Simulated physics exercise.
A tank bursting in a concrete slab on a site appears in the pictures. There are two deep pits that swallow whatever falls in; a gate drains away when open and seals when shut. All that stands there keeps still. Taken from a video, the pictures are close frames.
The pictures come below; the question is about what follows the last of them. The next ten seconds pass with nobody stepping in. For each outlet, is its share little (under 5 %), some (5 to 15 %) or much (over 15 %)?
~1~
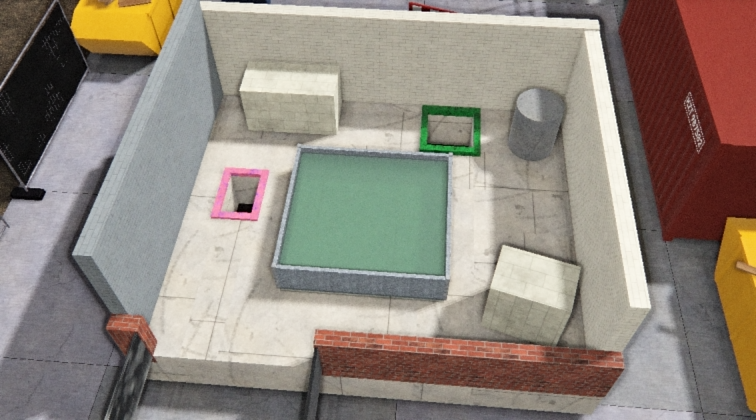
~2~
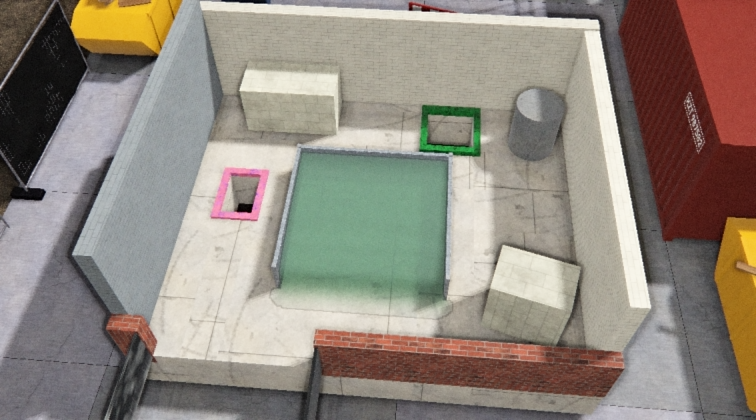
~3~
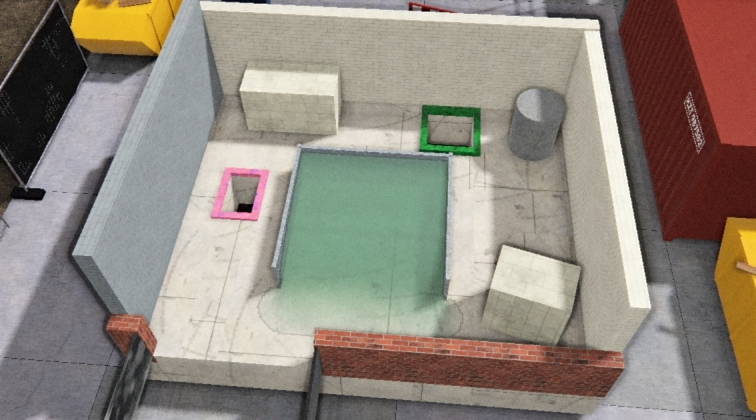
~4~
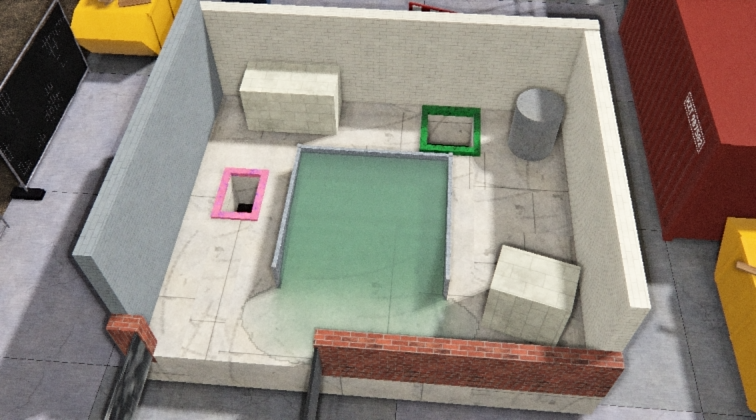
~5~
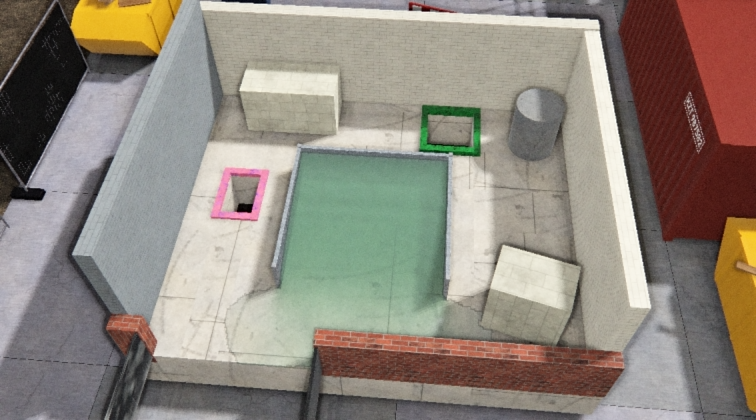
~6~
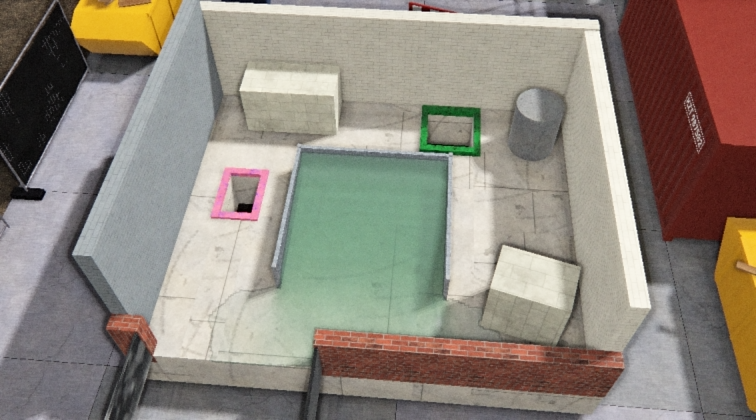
Shares: The gate gets much; the green pit gets little; the pink pit gets little.
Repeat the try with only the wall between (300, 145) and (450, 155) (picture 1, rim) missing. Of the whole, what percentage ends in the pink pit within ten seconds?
In per cent: Pink 6.
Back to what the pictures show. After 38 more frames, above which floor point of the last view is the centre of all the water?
The water centres close to (403, 246).
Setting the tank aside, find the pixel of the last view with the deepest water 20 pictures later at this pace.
(580, 372).
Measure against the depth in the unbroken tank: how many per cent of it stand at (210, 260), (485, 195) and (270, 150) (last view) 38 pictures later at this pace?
I'd put them at close to 4 per cent, then 12 per cent, then 0 per cent.
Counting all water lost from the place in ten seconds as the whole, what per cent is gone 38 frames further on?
Estimated share: Close to 80 %.
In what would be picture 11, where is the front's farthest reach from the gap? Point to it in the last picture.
Estimated pixel: (580, 372).
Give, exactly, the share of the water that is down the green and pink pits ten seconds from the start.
About 2 and 0 per cent.
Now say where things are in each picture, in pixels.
The first picture shows still water in the open tank at (368, 210).
In the second picture, the front is at (445, 310), out from the gap at (361, 284).
In the third picture, water pours out at (361, 286) and has run to (453, 328).
In the fourth picture, water pours out at (361, 286) and has run to a hidden place.
In the fifth picture, the front is at a hidden place, out from the gap at (361, 287).
In the sixth picture, water pours out at (361, 287) and has run to a hidden place.
A moment on, water covers 20 % of the floor; the gate 6 %, the green pit 0 %, the pink pit 0 %.
Next, water covers 25 % of the floor; the gate 15 %, the green pit 0 %, the pink pit 0 %.
Then, water covers 55 % of the floor; the gate 26 %, the green pit 0 %, the pink pit 0 %.
Later, water covers 75 % of the floor; the gate 37 %, the green pit 1 %, the pink pit 0 %.
In the end, water covers 95 % of the floor; the gate 46 %, the green pit 1 %, the pink pit 0 %.
